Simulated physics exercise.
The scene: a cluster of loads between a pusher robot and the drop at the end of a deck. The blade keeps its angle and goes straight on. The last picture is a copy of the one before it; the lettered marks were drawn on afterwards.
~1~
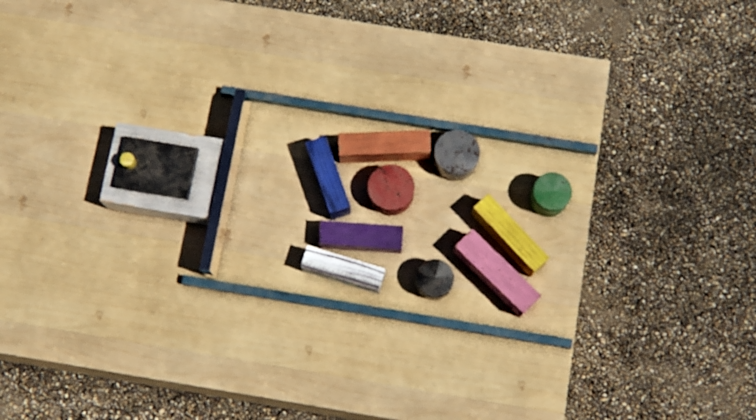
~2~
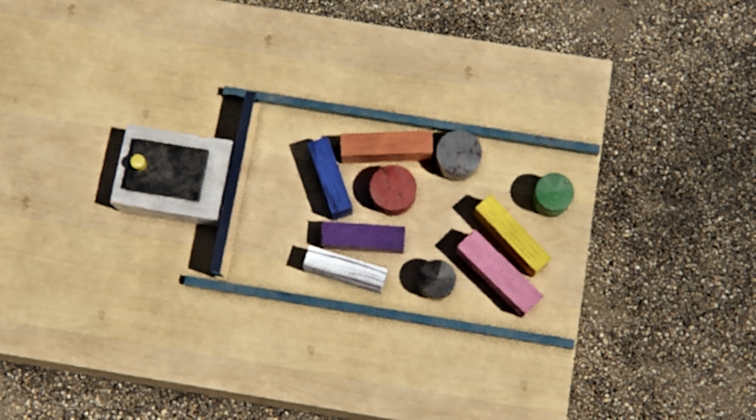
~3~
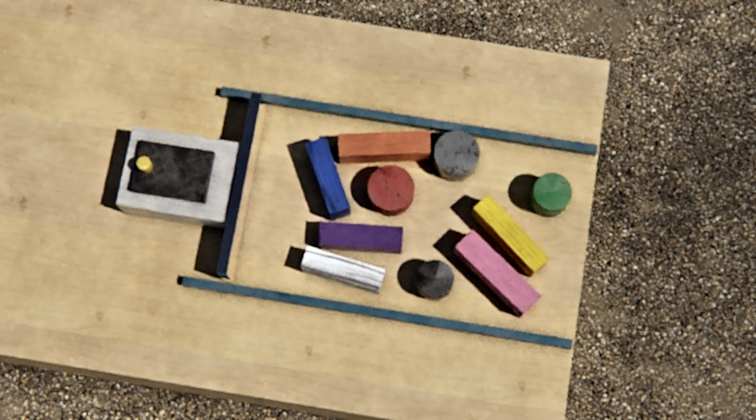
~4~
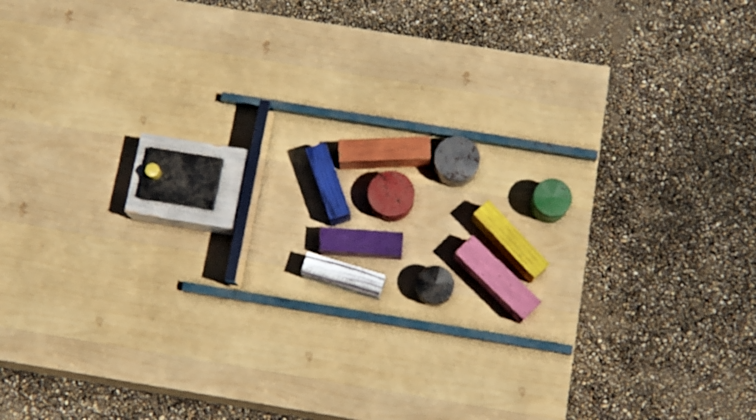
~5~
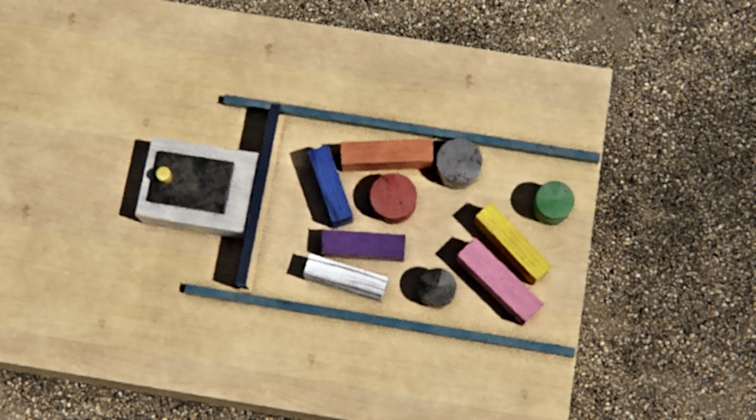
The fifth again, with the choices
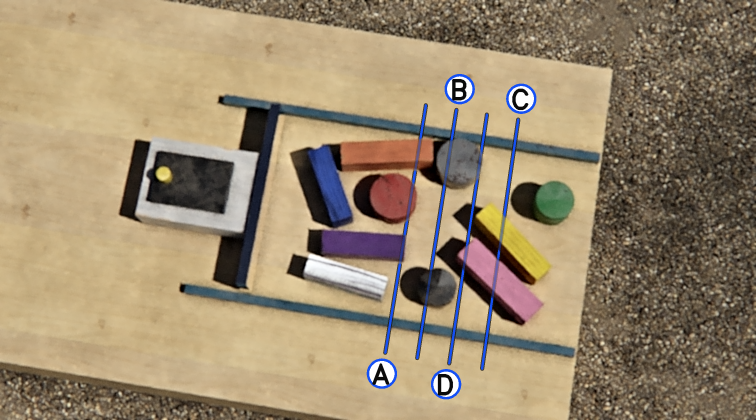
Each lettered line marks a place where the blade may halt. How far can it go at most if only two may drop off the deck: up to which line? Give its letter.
No farther than D.
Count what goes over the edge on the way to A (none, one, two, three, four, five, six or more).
By then, none.
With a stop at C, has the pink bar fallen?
By then, yes.
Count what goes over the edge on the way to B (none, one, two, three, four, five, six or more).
The count is none.
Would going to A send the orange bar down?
By then, no.
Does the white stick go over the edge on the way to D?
No.
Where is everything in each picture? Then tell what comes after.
Purple bar (361, 237); orange bar (385, 146); yellow stick (509, 235), in the first frame.
Robot (172, 170); black canister (437, 281), in the second frame.
Robot (179, 172); grey canister (457, 156), in the third frame.
Robot (187, 179); red canister (391, 196), in the fourth frame.
Robot (198, 183); white stick (345, 279); purple bar (363, 246); orange bar (387, 155), in the fifth frame.
On the marked copy, A at (406, 226); B at (437, 231); C at (501, 241); D at (469, 236).
Following D. Soon after the start, robot (273, 195); grey canister (485, 167); orange bar (417, 159).
Later, robot (348, 207); green canister (572, 222); pink bar (529, 287).
In the end, robot (405, 216); green canister over the edge; pink bar (584, 298); one fallen.
As for the rest, A is within the limit but short; B is within the limit but short; C drops five.
